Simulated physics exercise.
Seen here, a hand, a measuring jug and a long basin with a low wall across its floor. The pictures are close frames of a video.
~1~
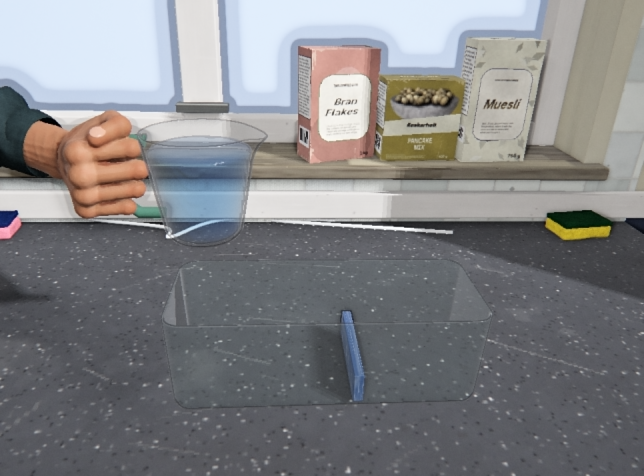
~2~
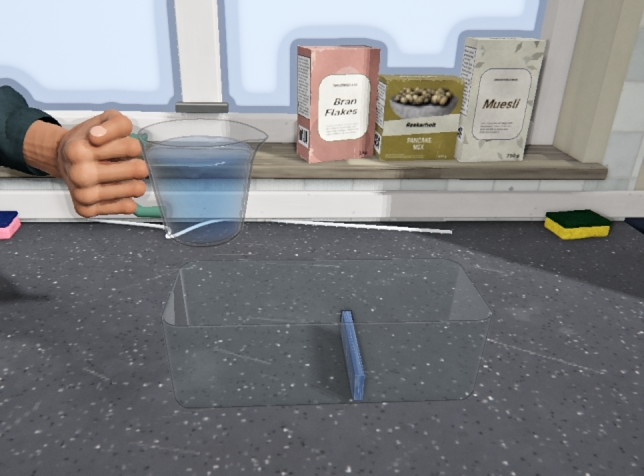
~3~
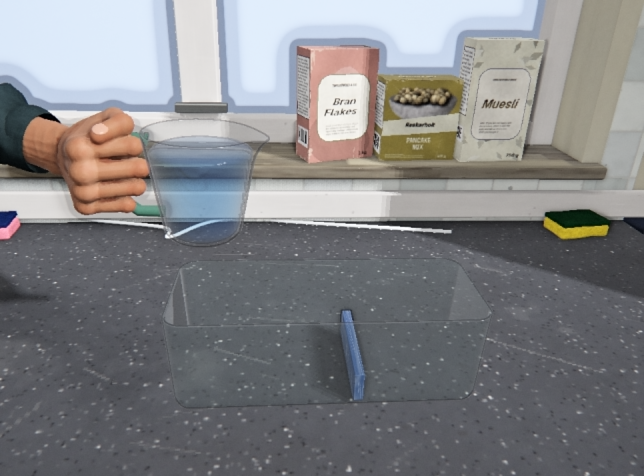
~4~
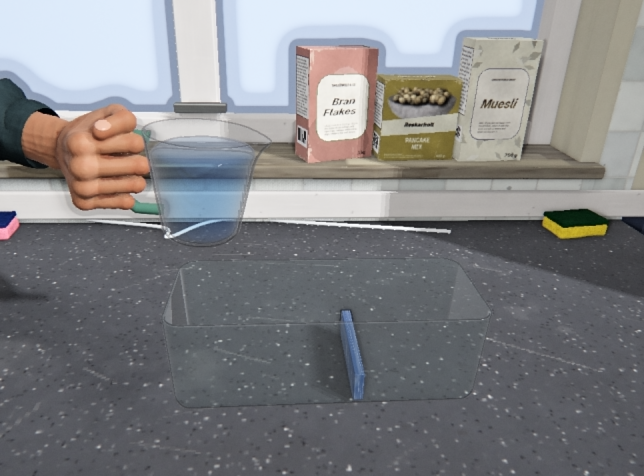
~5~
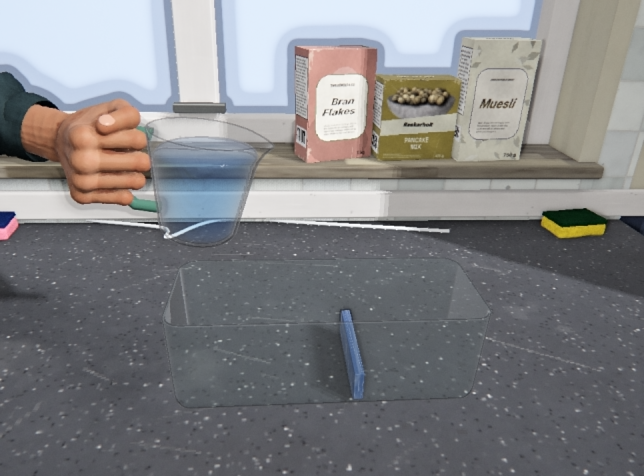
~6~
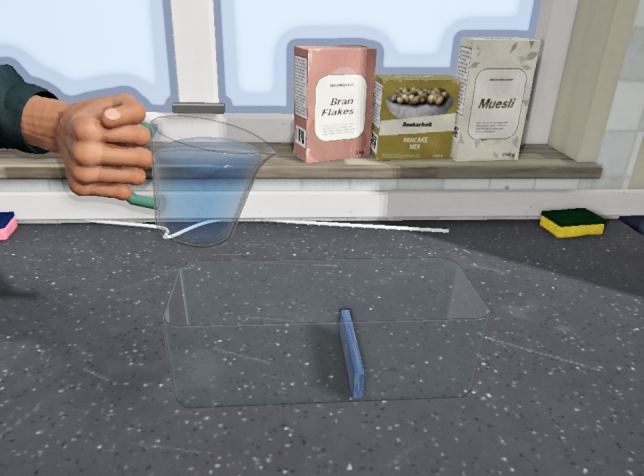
On a speckled dark counter by a window, a hand held a clear jug of blue liquid above and behind a long see-through basin with a low blue wall, slowly tilting it slightly rightward.
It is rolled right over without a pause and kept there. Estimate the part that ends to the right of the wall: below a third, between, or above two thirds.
In the end under a third is right of the wall.
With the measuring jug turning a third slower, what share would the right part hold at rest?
Some 10 per cent.
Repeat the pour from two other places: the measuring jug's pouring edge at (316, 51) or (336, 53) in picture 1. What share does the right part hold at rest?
First some 80, then 90 per cent.
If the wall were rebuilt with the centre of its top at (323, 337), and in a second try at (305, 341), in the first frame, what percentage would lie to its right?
First some 45, then 75 per cent.
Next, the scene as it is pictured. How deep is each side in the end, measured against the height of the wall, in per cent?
Left about 50, right about 10.
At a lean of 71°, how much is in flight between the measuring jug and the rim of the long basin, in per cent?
Close to 20 per cent.
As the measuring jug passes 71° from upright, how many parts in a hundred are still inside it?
Near 70 %.
A moment on, the measuring jug is tipped part way and 68 per cent is still to pour, 10 is left of the wall and 0 right of it.
Next, the measuring jug is tipped right over and 12 per cent is still to pour, 70 is left of the wall and 4 right of it.
Then the measuring jug is tipped right over and 0 per cent is still to pour, 89 is left of the wall and 8 right of it.
Later the measuring jug is tipped right over and 0 per cent is still to pour, 89 is left of the wall and 9 right of it.
Finally, 89 per cent lies left of the wall, 9 right of it and 2 outside.
